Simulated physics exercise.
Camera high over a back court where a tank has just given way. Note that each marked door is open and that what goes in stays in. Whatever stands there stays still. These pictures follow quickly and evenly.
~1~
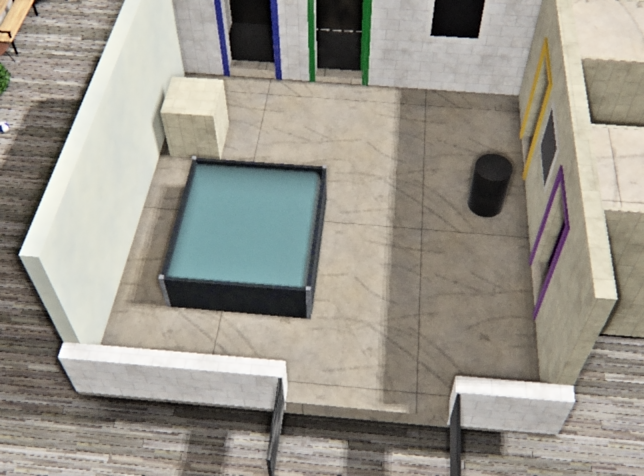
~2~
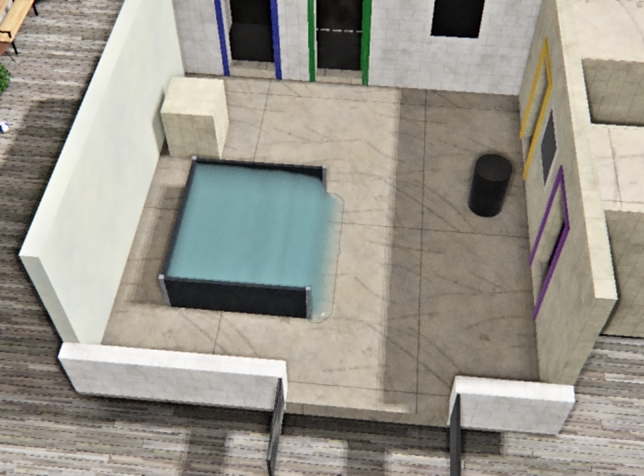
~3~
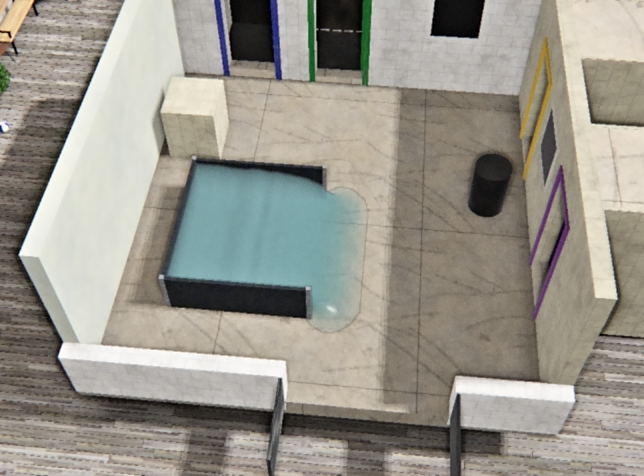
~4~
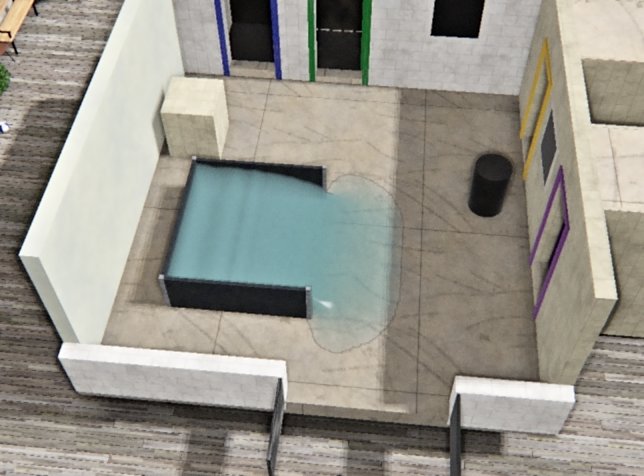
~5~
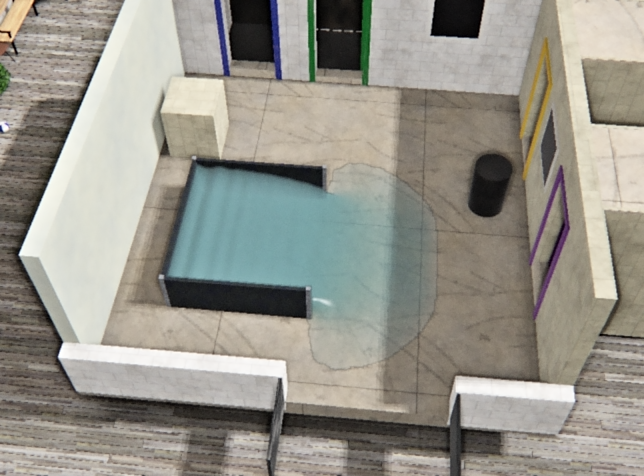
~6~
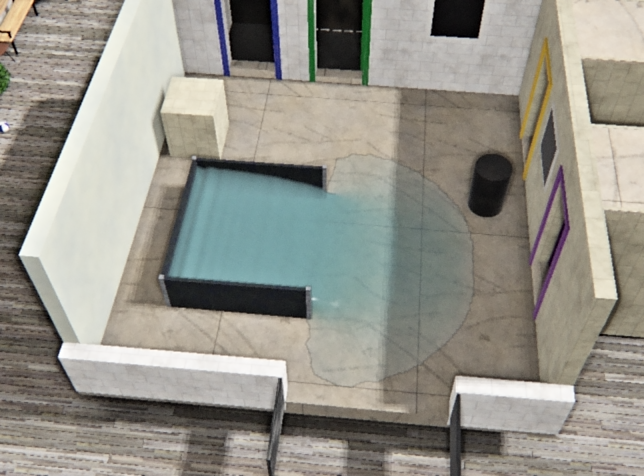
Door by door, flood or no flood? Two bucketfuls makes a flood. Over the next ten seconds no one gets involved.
Blue door: No flood, green door: No flood, yellow door: Flood, purple door: Flood.
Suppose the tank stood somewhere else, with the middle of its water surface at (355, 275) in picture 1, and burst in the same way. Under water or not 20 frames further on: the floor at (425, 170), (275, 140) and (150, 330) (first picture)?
The first spot ends up sodden, the second left untouched and the third left untouched.
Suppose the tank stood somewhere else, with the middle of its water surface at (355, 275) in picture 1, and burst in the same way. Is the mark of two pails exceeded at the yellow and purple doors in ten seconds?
Yellow door: Within the limit; purple door: Exceeds the limit.
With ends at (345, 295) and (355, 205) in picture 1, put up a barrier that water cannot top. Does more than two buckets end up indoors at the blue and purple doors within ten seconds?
So the blue door doesn't get there, and the purple door doesn't get there as well.
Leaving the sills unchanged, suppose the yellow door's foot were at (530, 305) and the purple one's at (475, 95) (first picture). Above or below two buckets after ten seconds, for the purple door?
The purple one tops the limit, as far as I can tell.
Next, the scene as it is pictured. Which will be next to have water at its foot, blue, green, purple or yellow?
It's the purple one.
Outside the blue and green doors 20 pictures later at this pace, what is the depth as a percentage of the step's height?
Near 0 per cent and 0 per cent, respectively.
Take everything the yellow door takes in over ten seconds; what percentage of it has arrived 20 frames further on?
Estimated share: About 50 %.
A moment on, water covers 40 % of the floor; the blue door not reached, the green door not reached, the yellow door not reached, the purple door over two buckets in.
Next, water covers 45 % of the floor; the blue door not reached, the green door not reached, the yellow door under two buckets in, the purple door far over two buckets in.
Then, water covers 50 % of the floor; the blue door not reached, the green door not reached, the yellow door over two buckets in, the purple door far over two buckets in.
Later, water covers 85 % of the floor; the blue door wet at the sill, nothing in, the green door wet at the sill, nothing in, the yellow door over two buckets in, the purple door far over two buckets in.
In the end, water covers 95 % of the floor; the blue door wet at the sill, nothing in, the green door wet at the sill, nothing in, the yellow door over two buckets in, the purple door far over two buckets in.
